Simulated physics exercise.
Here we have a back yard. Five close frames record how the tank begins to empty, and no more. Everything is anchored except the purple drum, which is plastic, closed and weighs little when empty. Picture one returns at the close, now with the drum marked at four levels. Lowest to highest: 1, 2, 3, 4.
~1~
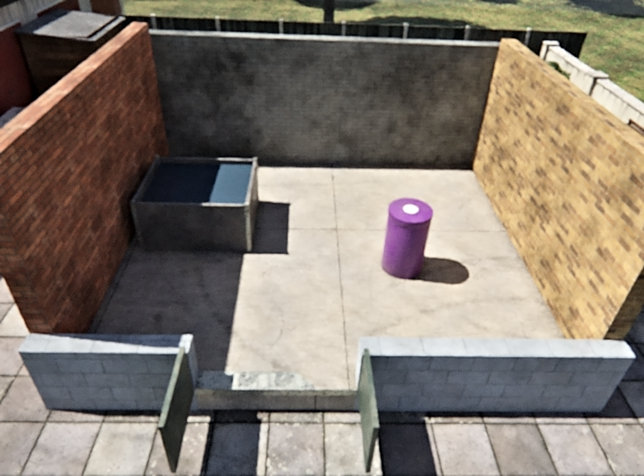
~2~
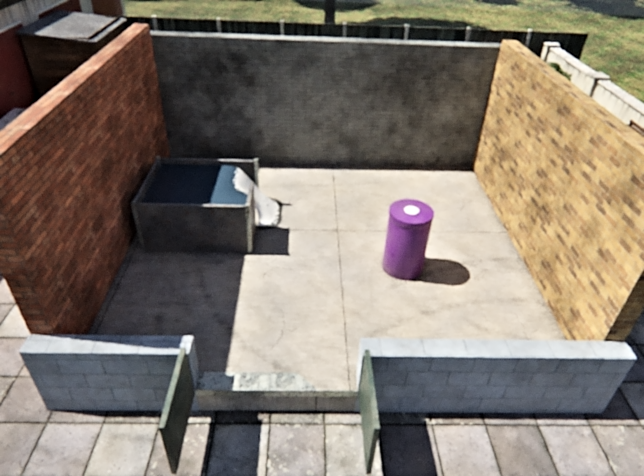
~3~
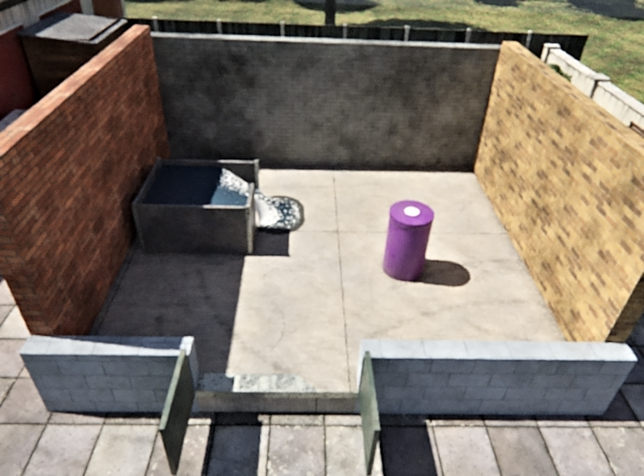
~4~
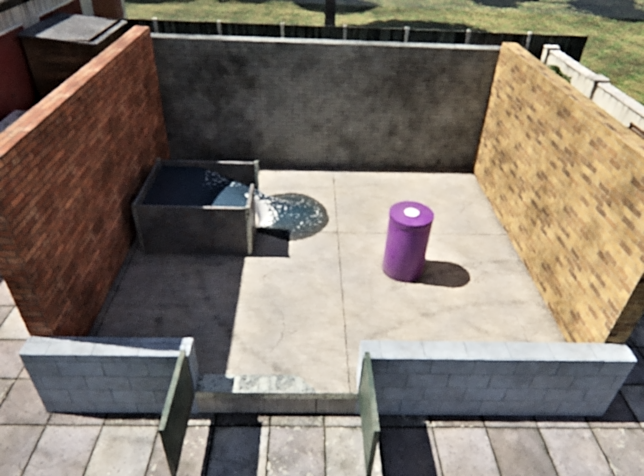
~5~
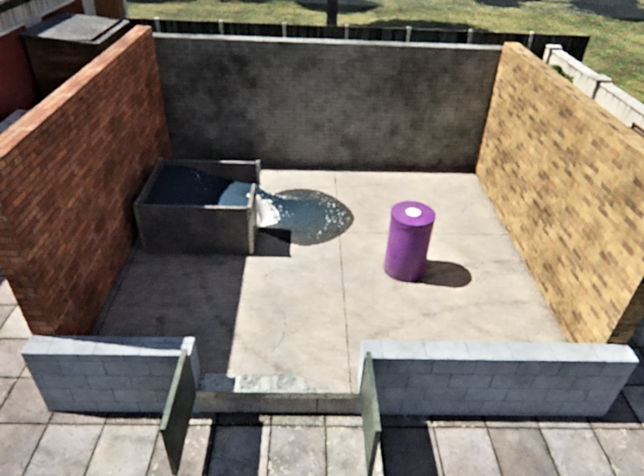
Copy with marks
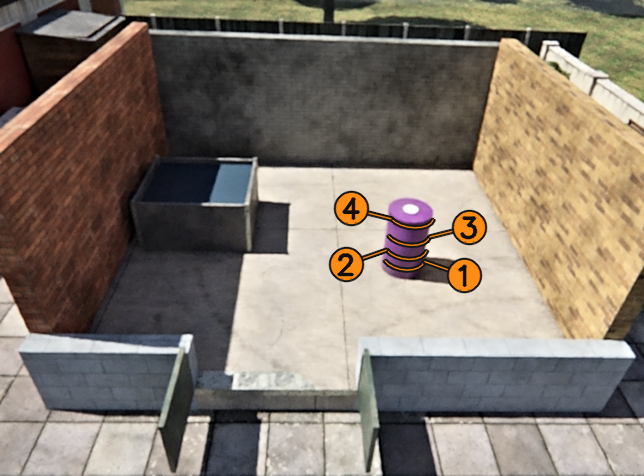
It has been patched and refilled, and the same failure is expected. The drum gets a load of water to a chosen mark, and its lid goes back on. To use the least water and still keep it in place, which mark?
Use level 1.
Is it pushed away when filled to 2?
No.
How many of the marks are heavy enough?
All of them.
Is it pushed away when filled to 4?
No, that is safe.
On the marked copy, 1 at (407, 270); 2 at (409, 259); 3 at (411, 245); 4 at (414, 227); from the bottom up 1, 2, 3, 4.
With 1, it does not move.
With 2, it does not move.
With 3, it does not move.
With 4, it does not move.
